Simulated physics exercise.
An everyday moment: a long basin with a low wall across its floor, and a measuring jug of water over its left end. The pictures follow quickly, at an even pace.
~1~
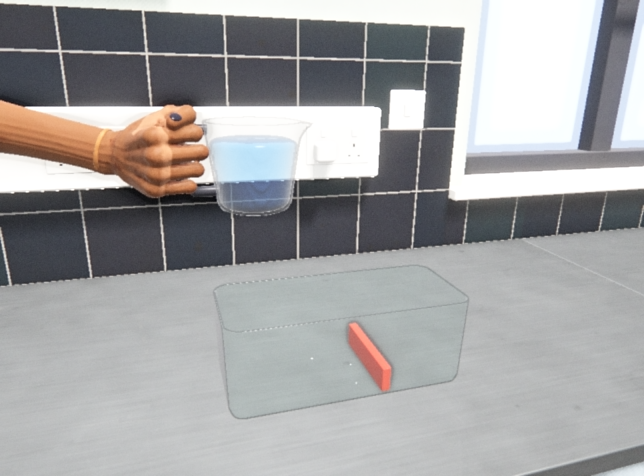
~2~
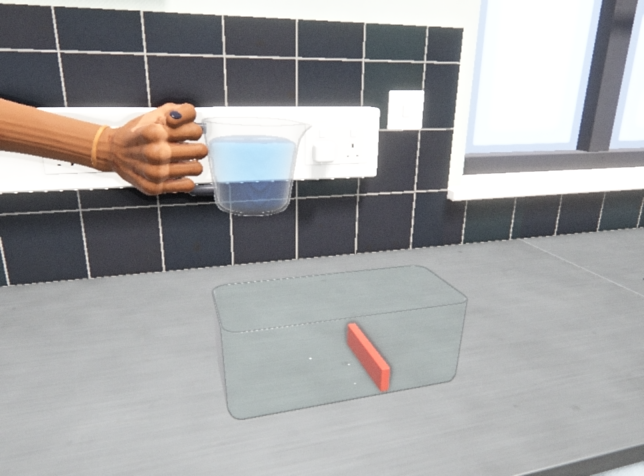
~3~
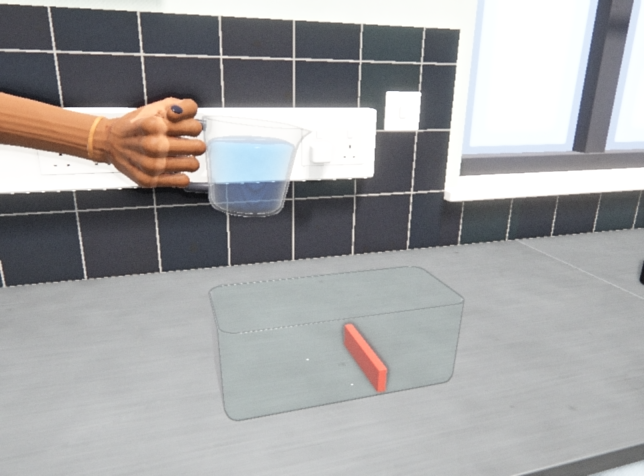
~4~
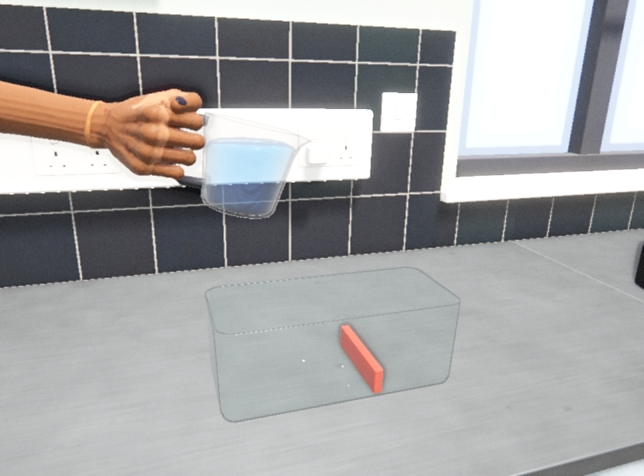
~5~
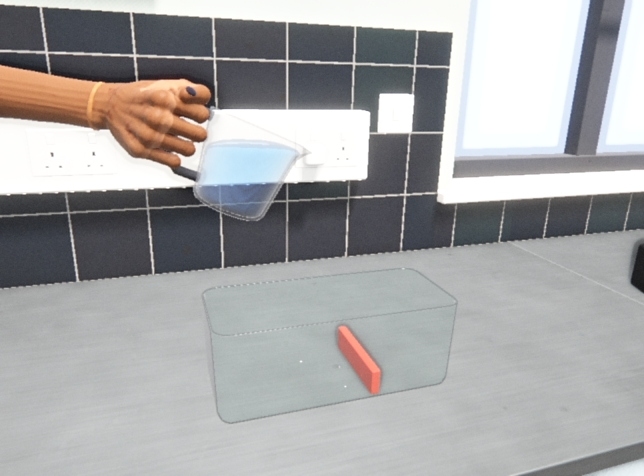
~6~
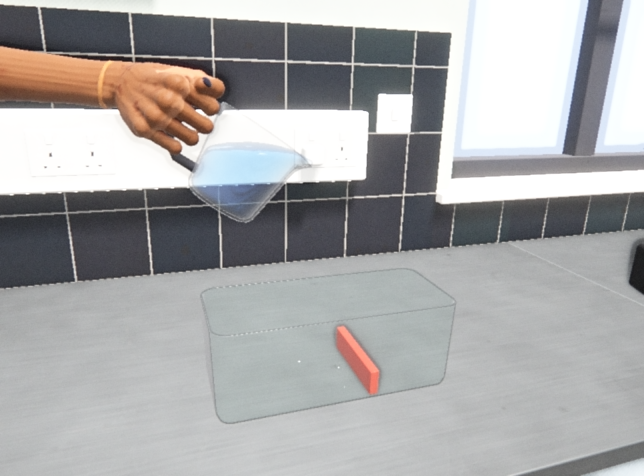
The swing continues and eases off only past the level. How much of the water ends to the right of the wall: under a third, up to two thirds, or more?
It comes to under a third.
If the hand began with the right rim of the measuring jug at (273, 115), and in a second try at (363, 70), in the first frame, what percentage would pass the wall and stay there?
Roughly 15 per cent, and 65 per cent.
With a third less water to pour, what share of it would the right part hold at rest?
About 10 per cent.
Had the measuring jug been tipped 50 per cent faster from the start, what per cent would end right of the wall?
Some 15 per cent.
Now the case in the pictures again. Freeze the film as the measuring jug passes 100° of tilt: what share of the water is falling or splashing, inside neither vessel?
About 40 per cent.
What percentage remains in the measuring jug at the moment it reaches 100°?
Near 35 %.
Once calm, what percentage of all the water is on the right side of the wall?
Roughly 15 in a hundred.
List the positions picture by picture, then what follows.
Tilt 0°; pouring edge (313, 122); surface from (209, 141) to (294, 140); the long basin's rim runs from (218, 309) to (447, 282); the wall's top is at (368, 345), in the first picture.
Tilt 2°; pouring edge (312, 124); surface from (208, 141) to (293, 140), in the second picture.
Tilt 6°; pouring edge (312, 130); surface from (207, 141) to (293, 142), in the third picture.
Tilt 13°; pouring edge (312, 139); surface from (206, 143) to (293, 145), in the fourth picture.
Tilt 23°; pouring edge (312, 152); surface from (203, 147) to (298, 148), in the fifth picture.
Tilt 34°; pouring edge (311, 166); surface from (199, 155) to (305, 158); 1 per cent is over the edge, in the sixth picture.
A moment on, the measuring jug is tipped right over and 37 per cent is still to pour, 20 is left of the wall and 5 right of it.
Next, the measuring jug is tipped right over and 1 per cent is still to pour, 79 is left of the wall and 9 right of it.
Then the measuring jug is tipped right over and 0 per cent is still to pour, 81 is left of the wall and 13 right of it.
Later the measuring jug is tipped right over and 0 per cent is still to pour, 81 is left of the wall and 14 right of it.
In the end 81 per cent lies left of the wall, 14 right of it and 5 outside.
